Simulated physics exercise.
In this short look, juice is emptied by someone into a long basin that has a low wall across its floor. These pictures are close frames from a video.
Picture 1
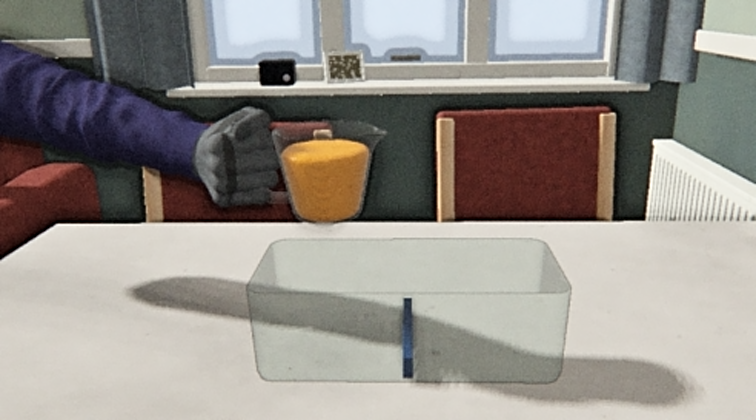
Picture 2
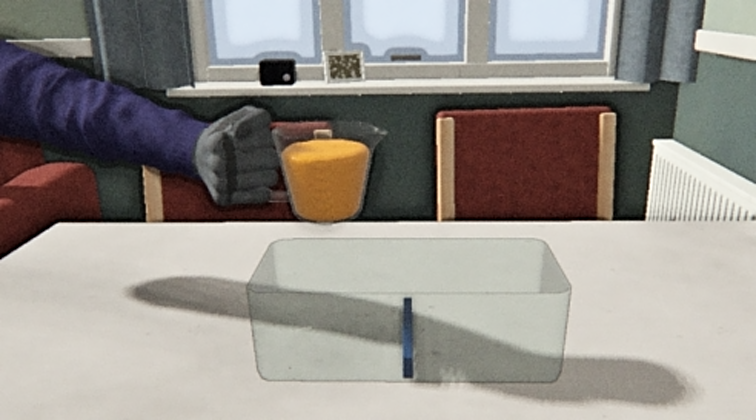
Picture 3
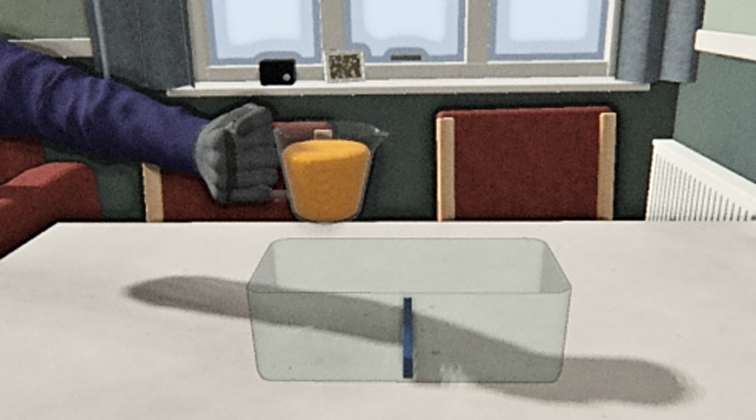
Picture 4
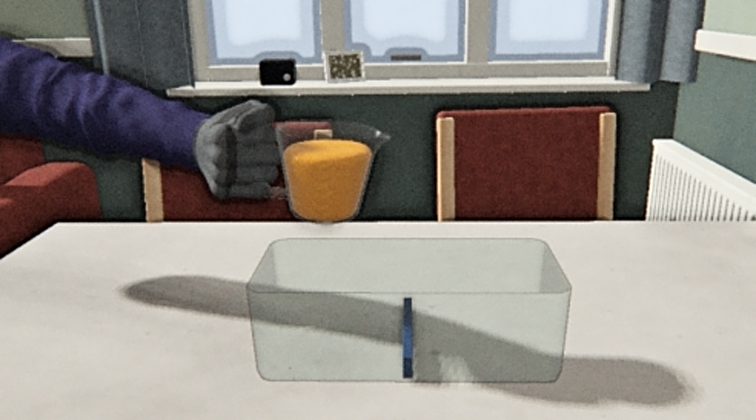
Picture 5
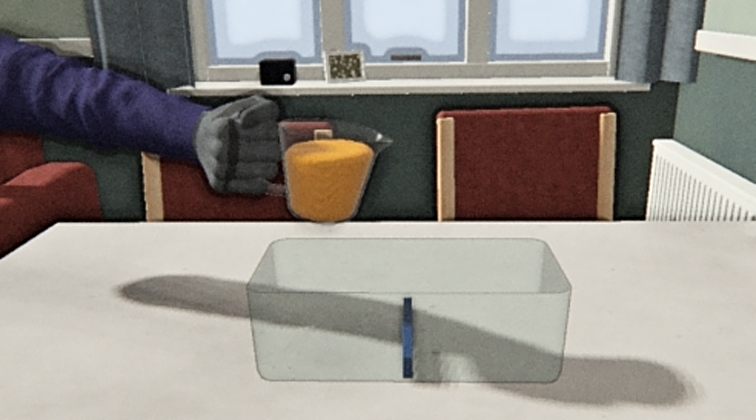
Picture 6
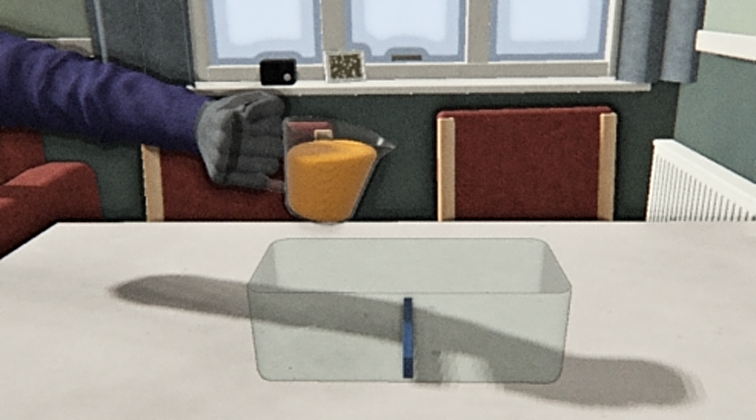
In this clip, a gloved hand holds a clear jug of orange juice above a long, see-through basin with a low blue wall across its floor, then gradually tilts the jug slightly to the right.
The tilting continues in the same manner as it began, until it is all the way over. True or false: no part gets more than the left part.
False; the right part gets the most.
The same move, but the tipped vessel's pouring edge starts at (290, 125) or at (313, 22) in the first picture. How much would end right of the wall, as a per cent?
Try one: 15 %; try two: 15 %.
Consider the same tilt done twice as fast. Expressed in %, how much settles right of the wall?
Near 60 %.
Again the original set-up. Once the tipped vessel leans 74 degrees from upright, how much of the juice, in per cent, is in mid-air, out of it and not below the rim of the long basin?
I'd put it at roughly 20 percent of it.
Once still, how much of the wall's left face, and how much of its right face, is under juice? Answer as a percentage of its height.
I'd put the left at about 10 and the right at about 50.
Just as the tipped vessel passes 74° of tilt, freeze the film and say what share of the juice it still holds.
About 65 %.
A moment on, the tilt is 74° and 65 per cent is still to pour, 0 is left of the wall and 13 right of it.
Next, the tilt is 110° and 5 per cent is still to pour, 13 is left of the wall and 75 right of it.
Then the tilt is 116° and 0 per cent is still to pour, 19 is left of the wall and 80 right of it.
Later the tilt is 116° and 0 per cent is still to pour, 20 is left of the wall and 79 right of it.
In the end 20 per cent lies left of the wall, 79 right of it and 1 outside.
